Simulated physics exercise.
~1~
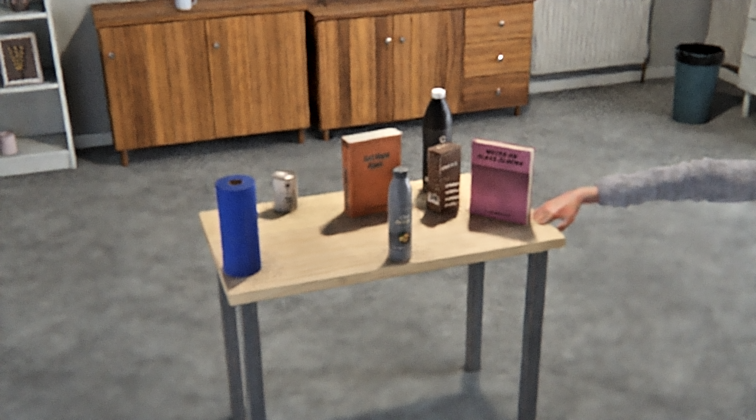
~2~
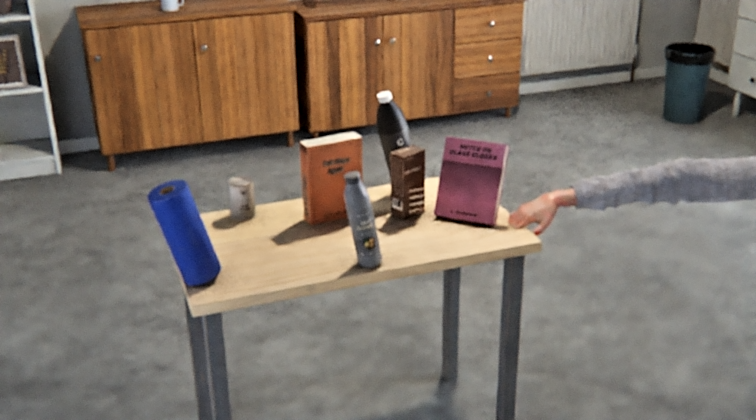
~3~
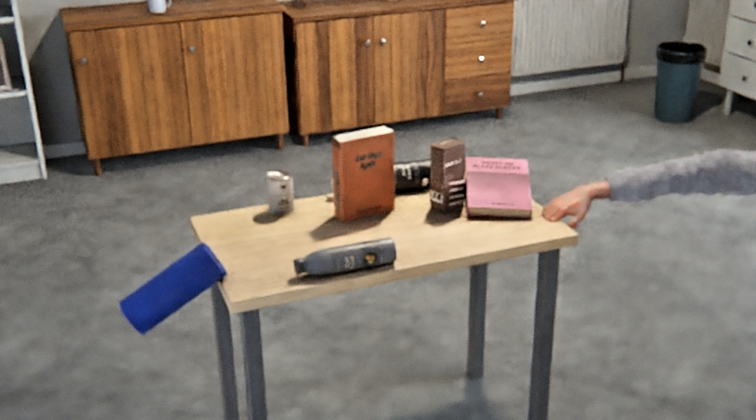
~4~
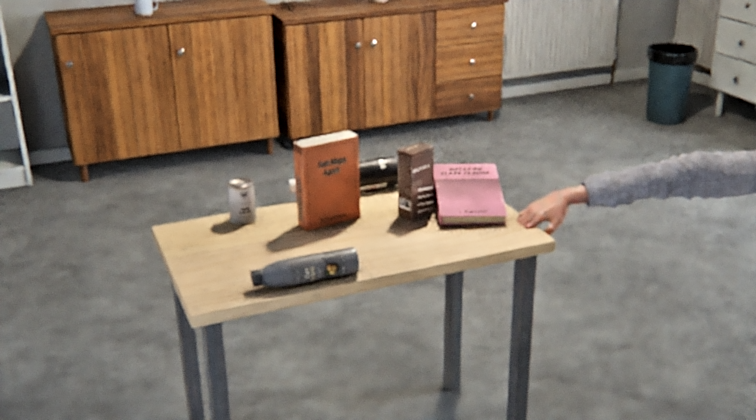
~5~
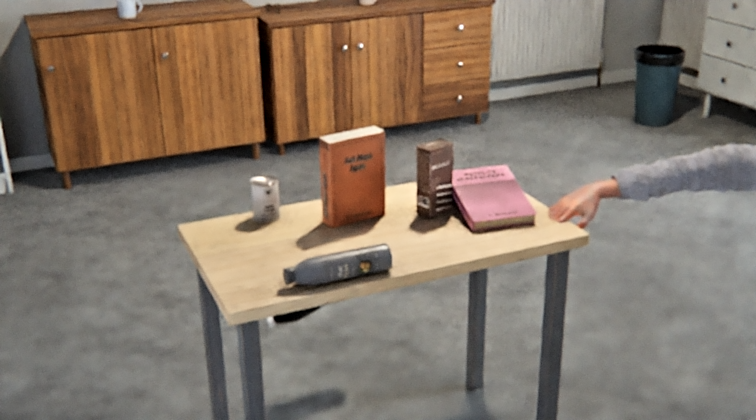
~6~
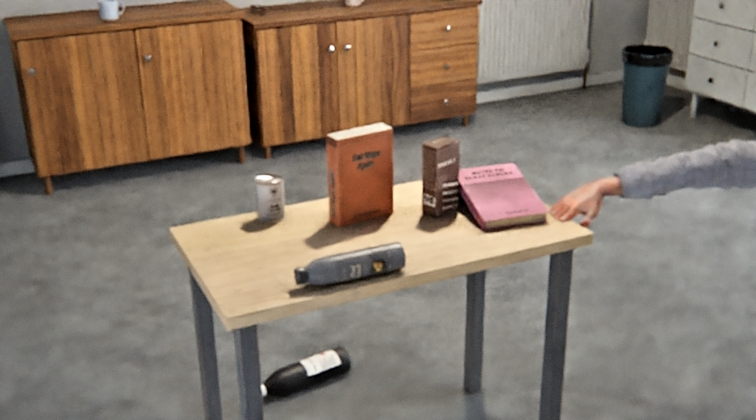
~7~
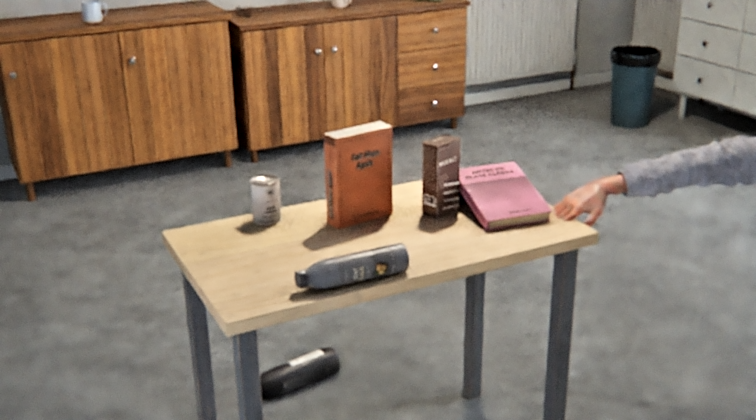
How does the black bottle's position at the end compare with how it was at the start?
At the start the black bottle was standing upright on the table, but by the end it was lying on its side on the floor.
